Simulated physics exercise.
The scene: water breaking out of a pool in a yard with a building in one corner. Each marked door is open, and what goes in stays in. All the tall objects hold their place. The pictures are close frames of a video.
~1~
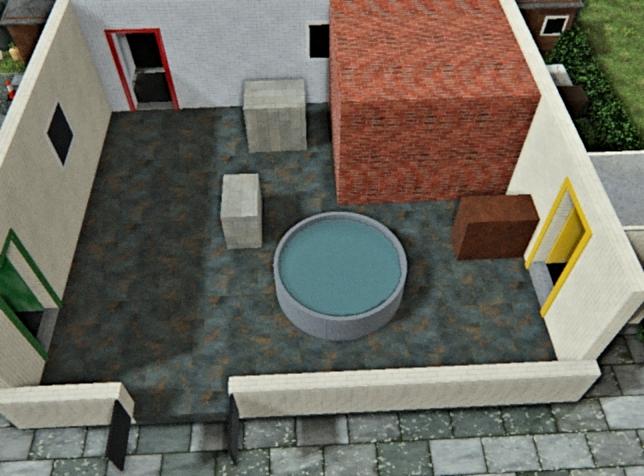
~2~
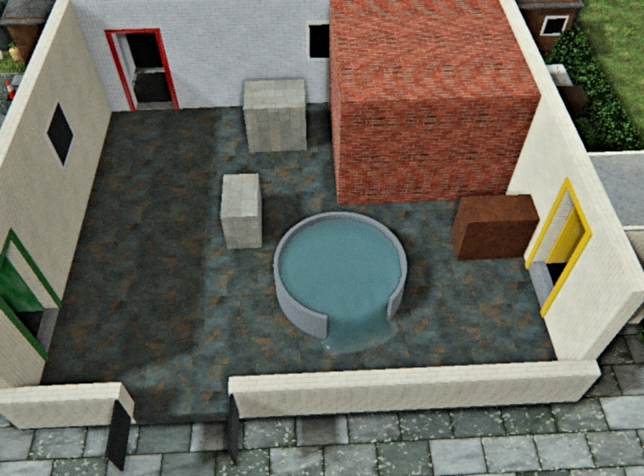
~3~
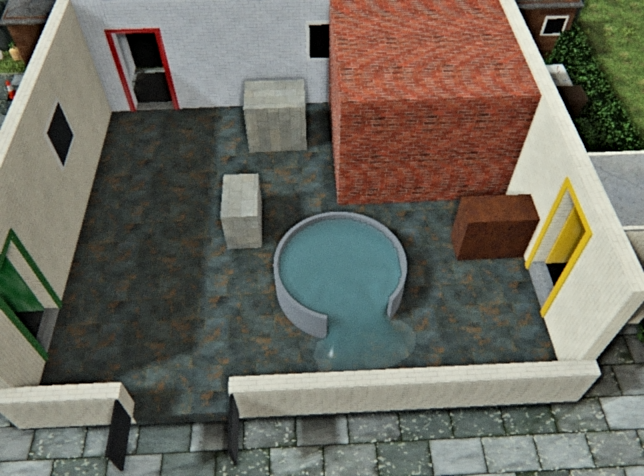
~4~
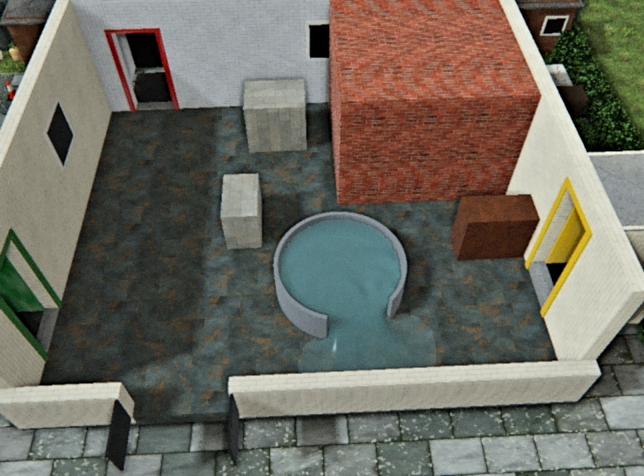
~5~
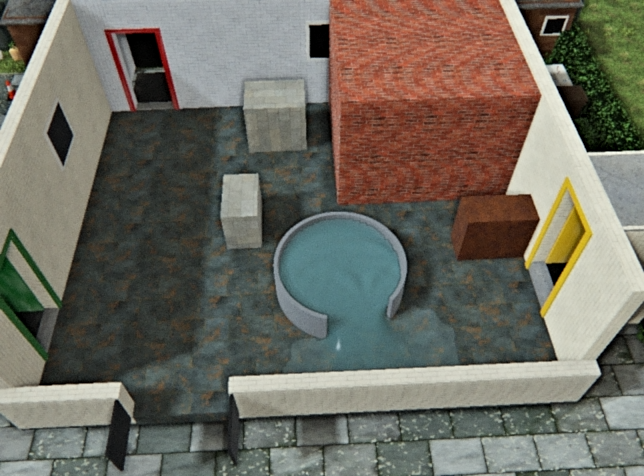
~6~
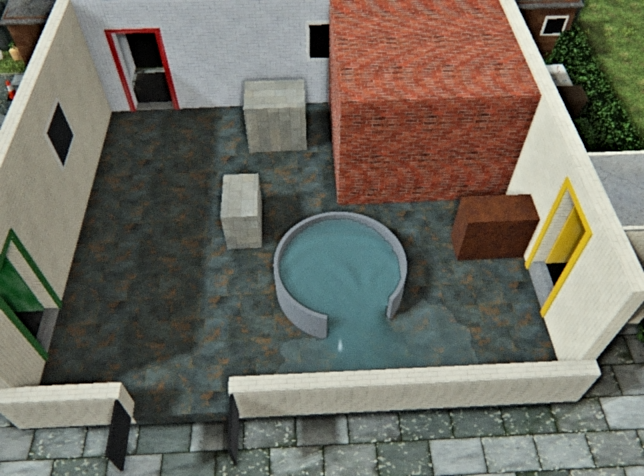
Water pours through a gap in the round pool's front and spreads across the dark yard.
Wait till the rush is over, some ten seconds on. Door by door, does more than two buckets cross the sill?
In the end: The red door holds within the limit; the green door floods; the yellow door holds within the limit.
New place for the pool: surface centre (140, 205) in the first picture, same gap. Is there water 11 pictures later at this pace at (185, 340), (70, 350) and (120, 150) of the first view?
In that order: Wet, wet, not flooded.
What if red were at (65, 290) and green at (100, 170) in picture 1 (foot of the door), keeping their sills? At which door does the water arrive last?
It is the green-painted one.
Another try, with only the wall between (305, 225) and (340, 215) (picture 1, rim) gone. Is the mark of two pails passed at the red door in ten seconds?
Then: The red door takes more.
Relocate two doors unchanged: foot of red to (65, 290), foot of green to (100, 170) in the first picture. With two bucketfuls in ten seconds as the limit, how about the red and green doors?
Then: Red is over; green lets less in.
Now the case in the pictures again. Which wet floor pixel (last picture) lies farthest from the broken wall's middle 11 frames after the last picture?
I would point to (105, 393).
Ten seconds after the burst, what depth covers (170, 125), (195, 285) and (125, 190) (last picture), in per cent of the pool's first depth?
Roughly 6, 2 and 4 per cent, in turn.
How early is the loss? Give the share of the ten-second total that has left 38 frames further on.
I make it 65 per cent.
A moment on, water covers 10 % of the floor; the red door not reached, the green door not reached, the yellow door not reached.
Next, water covers 25 % of the floor; the red door not reached, the green door not reached, the yellow door wet at the sill, nothing in.
Then, water covers 45 % of the floor; the red door not reached, the green door under two buckets in, the yellow door wet at the sill, nothing in.
Later, water covers 60 % of the floor; the red door not reached, the green door over two buckets in, the yellow door under two buckets in.
In the end, water covers 80 % of the floor; the red door under two buckets in, the green door over two buckets in, the yellow door under two buckets in.
